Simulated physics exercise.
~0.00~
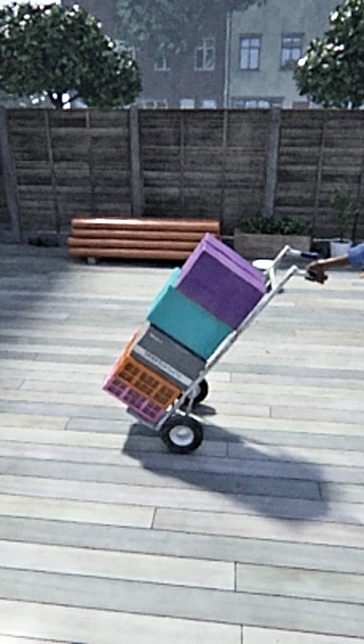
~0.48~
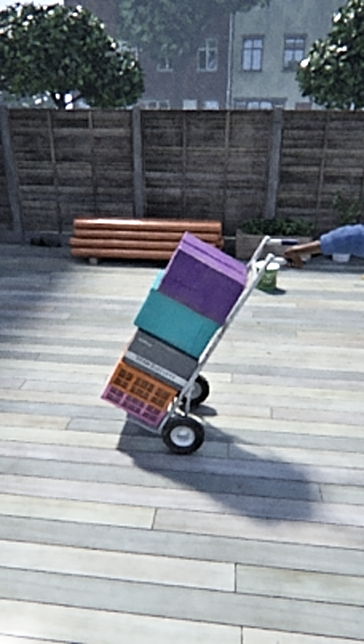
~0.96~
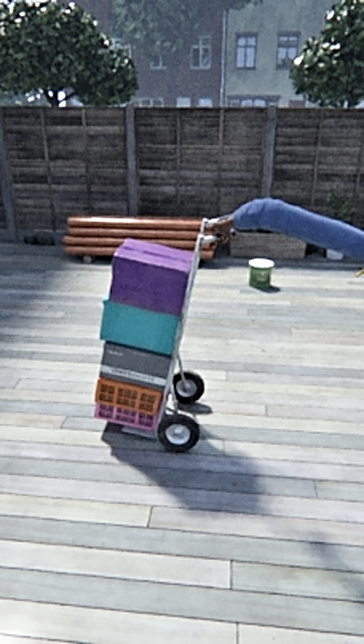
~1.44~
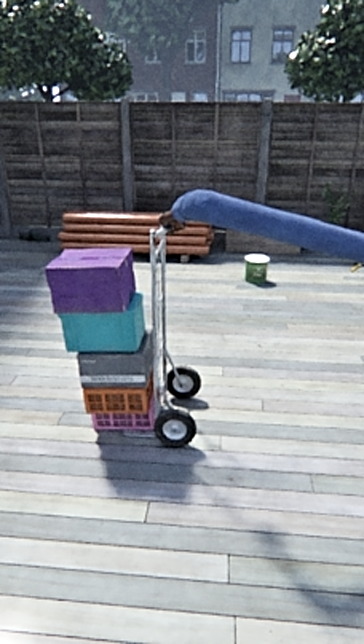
To begin with, a sack truck leans back to the right on a sunlit wooden deck, carrying a stack with a purple box on top, then a turquoise tote, a grey box, an orange crate and a pink crate at the bottom. A blue-sleeved arm holds the handle from the right. The arm pushes the handle to the left, and the truck tips up steadily with its load. It comes upright, and the stack stands on the deck side of the frame. The upper pieces end up sitting further left than the crates, with the purple box jutting out most, yet nothing falls.
